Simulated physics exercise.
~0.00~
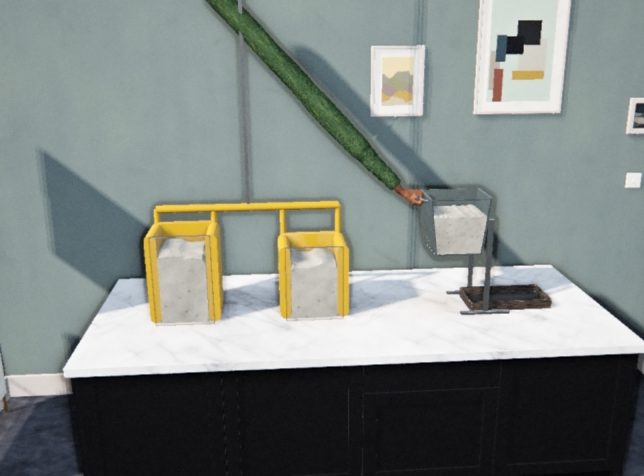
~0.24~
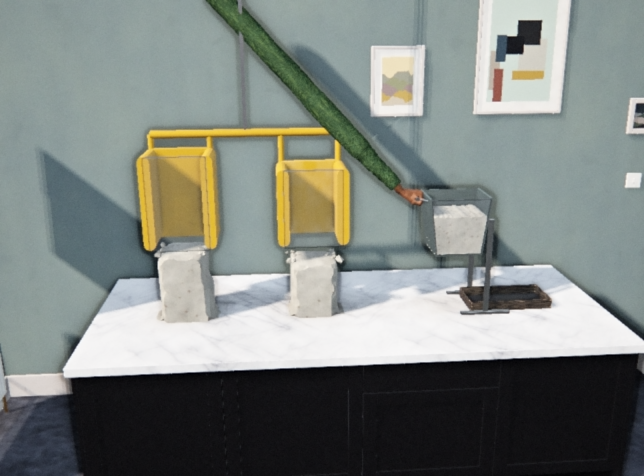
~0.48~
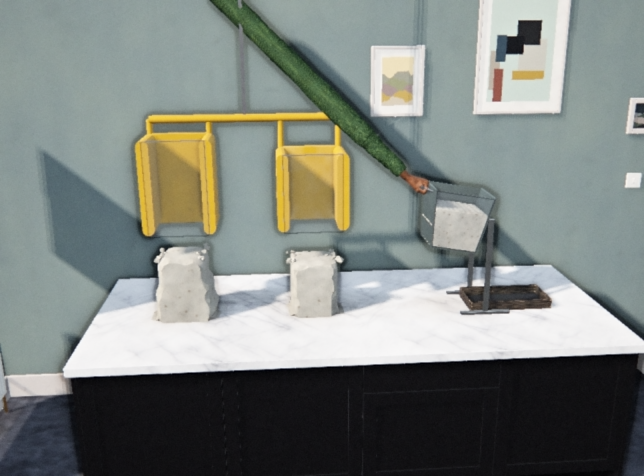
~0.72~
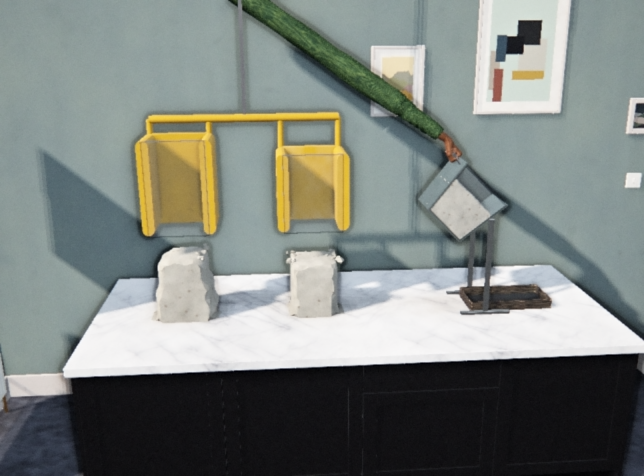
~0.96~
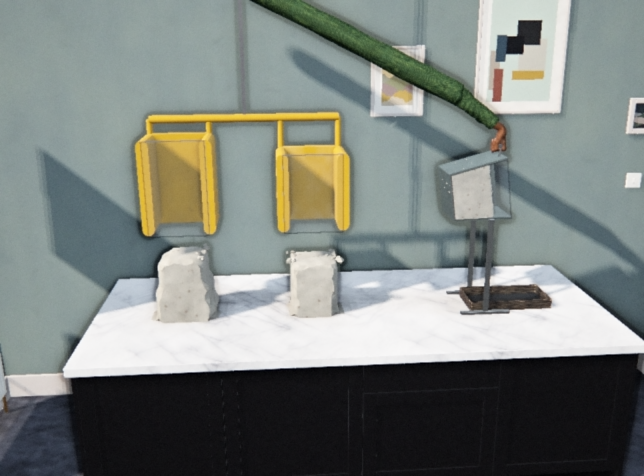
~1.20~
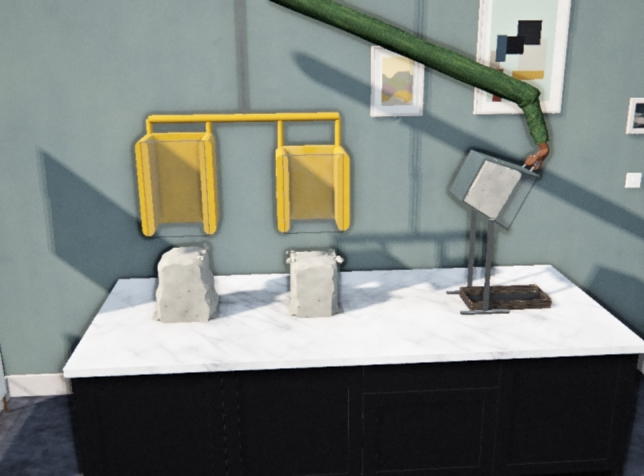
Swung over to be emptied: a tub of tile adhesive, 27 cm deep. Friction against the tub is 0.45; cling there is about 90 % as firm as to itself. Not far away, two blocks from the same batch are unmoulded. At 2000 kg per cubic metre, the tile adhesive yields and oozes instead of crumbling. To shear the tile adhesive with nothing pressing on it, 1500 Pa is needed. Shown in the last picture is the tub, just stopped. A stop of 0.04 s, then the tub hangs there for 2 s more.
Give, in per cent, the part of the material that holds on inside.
The part that holds on is close to 0 per cent.
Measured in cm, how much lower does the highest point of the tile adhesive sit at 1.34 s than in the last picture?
About 5 cm.
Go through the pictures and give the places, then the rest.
In the first picture, handle-side rim at (432, 200), tilt 0 degrees; highest point of the tile adhesive at (469, 216); test blocks 36 cm, 29 cm high (left to right).
In the second picture, handle-side rim at (432, 200), tilt 0 degrees; highest point of the tile adhesive at (469, 216); test blocks 34 cm, 29 cm high (left to right).
In the third picture, handle-side rim at (438, 190), tilt 10 degrees; highest point of the tile adhesive at (440, 209); test blocks 32 cm, 28 cm high (left to right).
In the fourth picture, handle-side rim at (468, 164), tilt 45 degrees; highest point of the tile adhesive at (458, 181); test blocks 31 cm, 28 cm high (left to right).
In the fifth picture, handle-side rim at (508, 160), tilt 82 degrees; highest point of the tile adhesive at (487, 166); test blocks 31 cm, 28 cm high (left to right).
In the sixth picture, handle-side rim at (538, 177), tilt 116 degrees; highest point of the tile adhesive at (487, 162); test blocks 31 cm, 28 cm high (left to right).
By 1.34 s, the tub is at 116 degrees and holds 100 %.
By 1.51 s, the tub is at 116 degrees and holds 43 %.
By 1.68 s, the tub is at 116 degrees and holds 0 %.
By 1.85 s, the tub is at 116 degrees and holds 0 %.
By 3.20 s, at the end, the tub is at 116 degrees and holds 0 %.
